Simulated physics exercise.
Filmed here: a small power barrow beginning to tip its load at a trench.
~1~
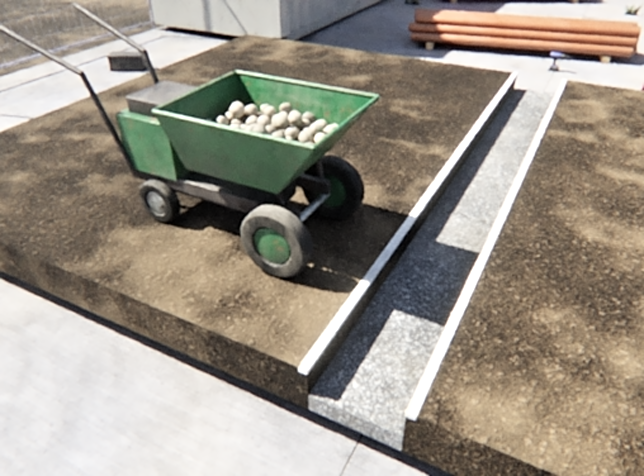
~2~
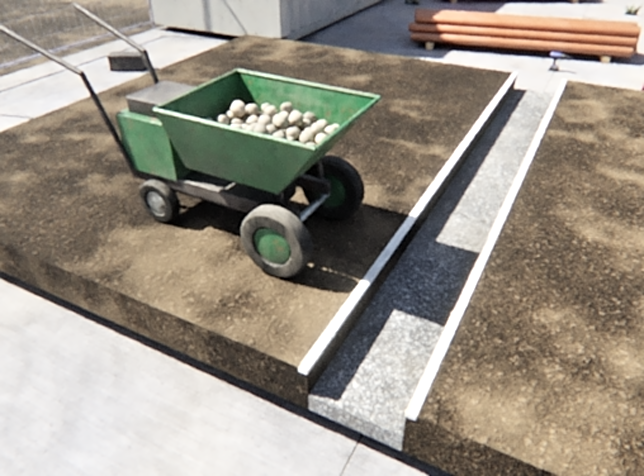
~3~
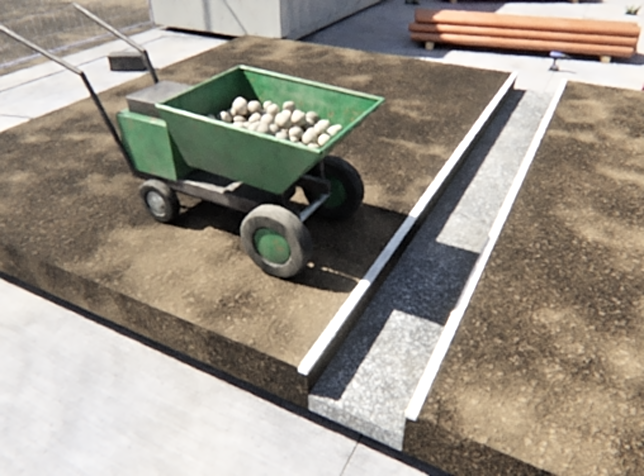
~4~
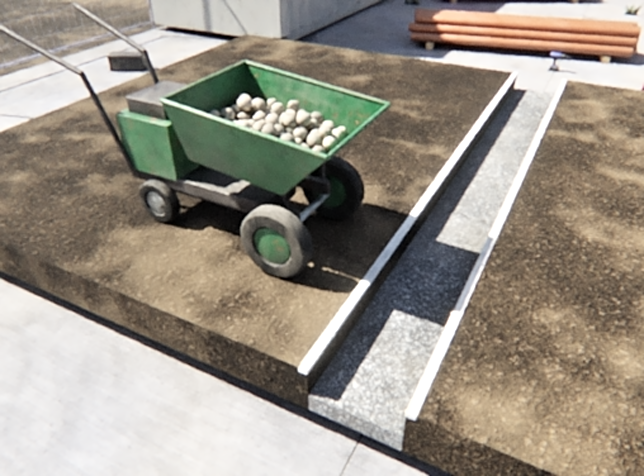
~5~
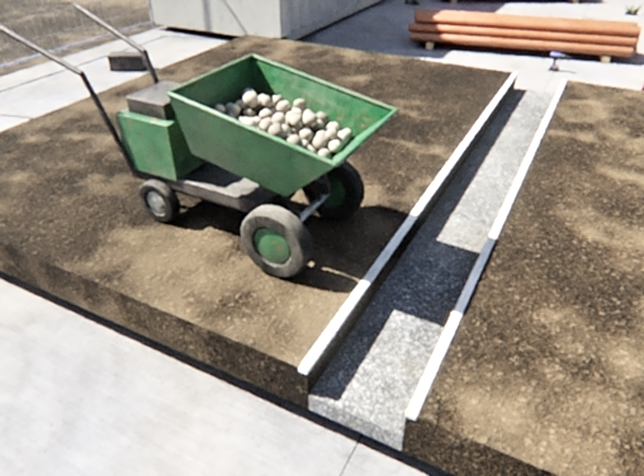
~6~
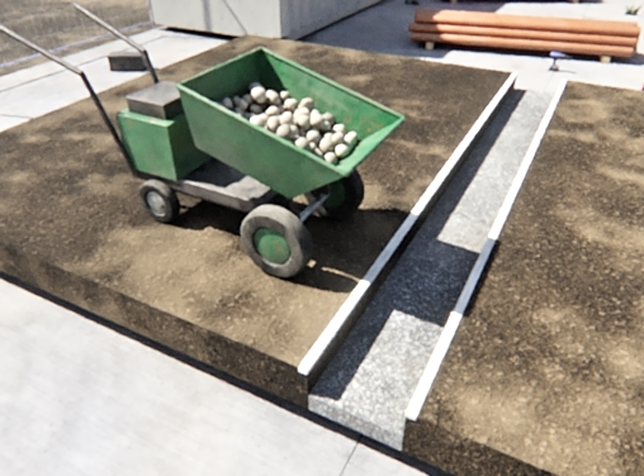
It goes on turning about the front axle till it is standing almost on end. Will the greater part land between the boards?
Trench gets most.
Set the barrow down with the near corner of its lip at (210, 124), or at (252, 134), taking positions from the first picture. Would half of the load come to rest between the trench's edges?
From the first position short of one half lands between the edges, from the second beyond one half.
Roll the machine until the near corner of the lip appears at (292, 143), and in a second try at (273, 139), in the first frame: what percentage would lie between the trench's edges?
Close to 100 in a hundred, and close to 100 in a hundred.
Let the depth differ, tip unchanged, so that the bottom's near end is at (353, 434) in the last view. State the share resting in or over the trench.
It works out to some 100 percent.
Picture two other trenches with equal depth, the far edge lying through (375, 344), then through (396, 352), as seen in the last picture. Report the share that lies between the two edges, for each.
Near 0 % and 40 %.
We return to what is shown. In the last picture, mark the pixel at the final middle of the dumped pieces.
Roughly pixel (430, 292).
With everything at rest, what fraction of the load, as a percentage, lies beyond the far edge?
Around 5 %.
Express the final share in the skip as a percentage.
Estimate: Some 0 %.
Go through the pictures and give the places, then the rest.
Lip of the skip at (314, 148), level; top of the load at (264, 124), river pebbles; first edge of the trench at (332, 328); far edge at (433, 366), the trench over half as wide as the skip, and shallow for its width, in the first frame.
Lip of the skip at (316, 149), level; top of the load at (265, 123), in the second frame.
Lip of the skip at (320, 153), tipped barely; top of the load at (257, 127), in the third frame.
Lip of the skip at (327, 158), tipped a little; top of the load at (262, 126), in the fourth frame.
Lip of the skip at (336, 165), tipped a little; top of the load at (248, 114), in the fifth frame.
Lip of the skip at (346, 175), tipped clearly; top of the load at (250, 118); first edge of the trench at (332, 328); far edge at (433, 366), in the sixth frame.
Soon, skip tipped steeply; all in the skip.
A while on, skip tipped steeply; nearly all in the skip; a small part in or heaped over the trench.
Towards the end, skip tipped right over; a small part in the skip; most in or heaped over the trench; a small part beyond it.
Finally, skip tipped right over; nearly all in or heaped over the trench; a small part beyond it.
